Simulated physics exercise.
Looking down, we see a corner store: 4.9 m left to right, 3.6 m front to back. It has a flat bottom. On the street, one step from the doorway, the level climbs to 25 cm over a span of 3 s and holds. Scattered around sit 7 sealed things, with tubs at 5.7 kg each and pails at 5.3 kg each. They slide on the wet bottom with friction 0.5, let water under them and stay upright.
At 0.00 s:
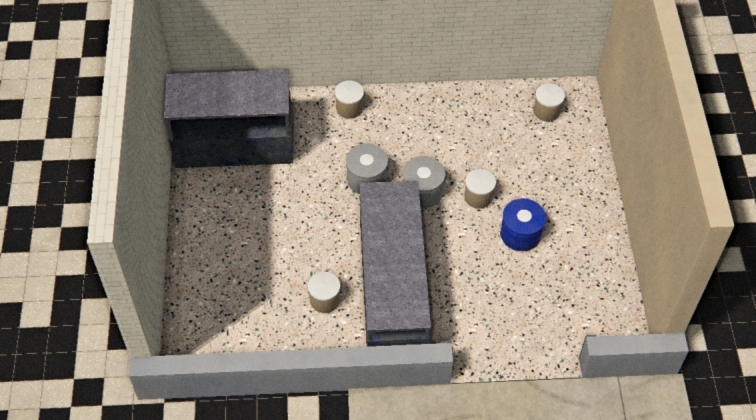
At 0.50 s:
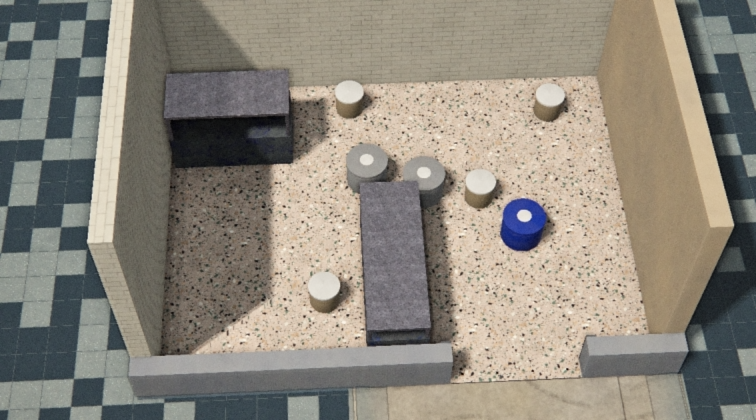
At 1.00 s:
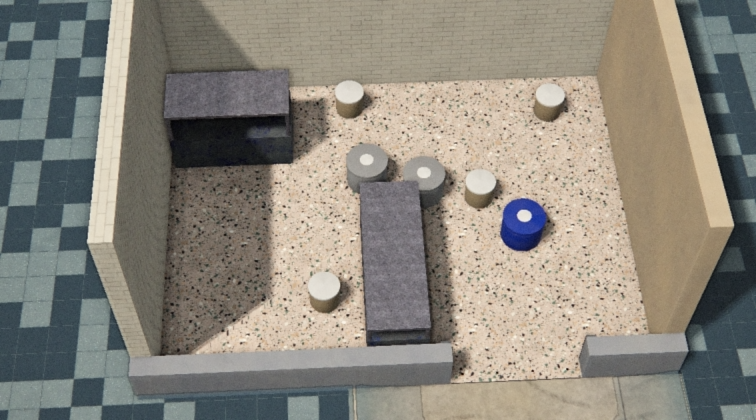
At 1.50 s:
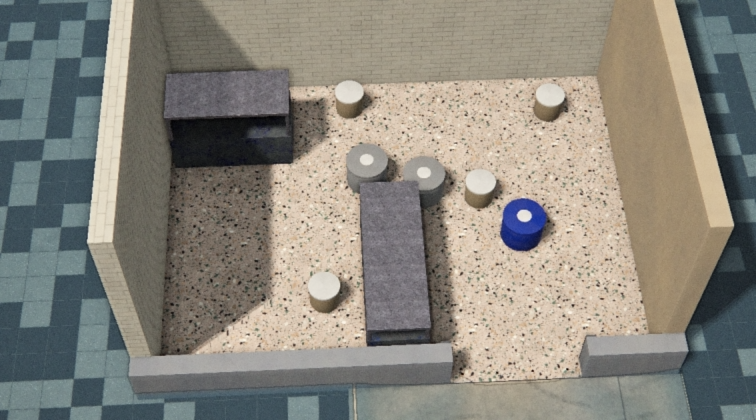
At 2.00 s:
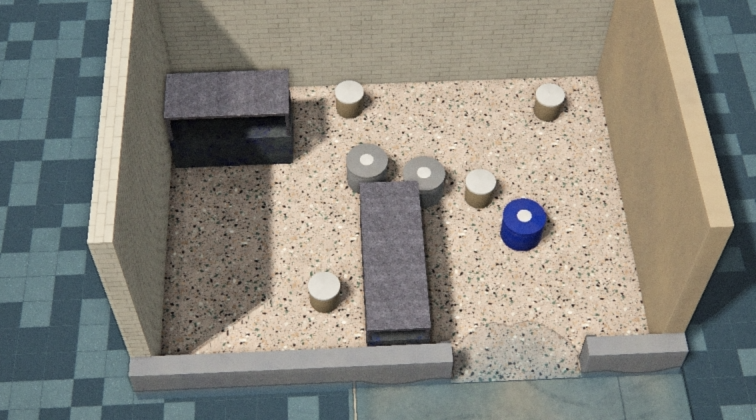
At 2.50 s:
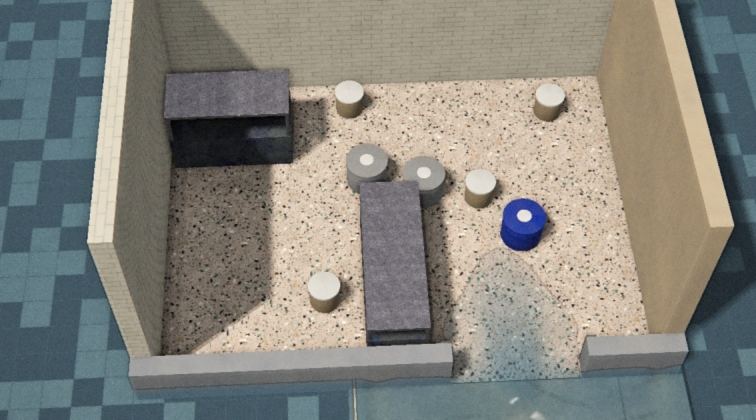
Water spread over the checkered ground outside a small walled store, then crept through the doorway in a thin sheet toward the blue tub, while the tubs, pails and dark furniture inside stayed still.
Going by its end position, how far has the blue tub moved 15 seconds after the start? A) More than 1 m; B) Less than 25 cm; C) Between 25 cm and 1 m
Option A: More than 1 m.
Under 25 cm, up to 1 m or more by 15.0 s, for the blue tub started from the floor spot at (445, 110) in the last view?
Here it heads a good way off.
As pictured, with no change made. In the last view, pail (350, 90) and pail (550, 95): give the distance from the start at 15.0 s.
One is off by 200 cm, the other by 50 cm, in the order asked.
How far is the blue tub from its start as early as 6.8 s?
120 cm, give or take.
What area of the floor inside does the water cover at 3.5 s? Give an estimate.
Some 4.5 m2 of it.
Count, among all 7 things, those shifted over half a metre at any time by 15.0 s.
Answer: 6.
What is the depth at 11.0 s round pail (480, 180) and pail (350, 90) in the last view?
Depths: Near 26 cm, then near 23 cm.
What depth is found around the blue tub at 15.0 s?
Depth: About 19 cm.
After 3.5 s the blue tub is near (529, 178), 0.5 m from its start, aground; 0 afloat.
After 6.8 s the blue tub is near (557, 125), 1.2 m from its start, afloat; 4 afloat.
After 11.0 s the blue tub is near (585, 95), 1.7 m from its start, afloat; 6 afloat.
After 15.0 s the blue tub is near (560, 98), 1.5 m from its start, afloat; 7 afloat.
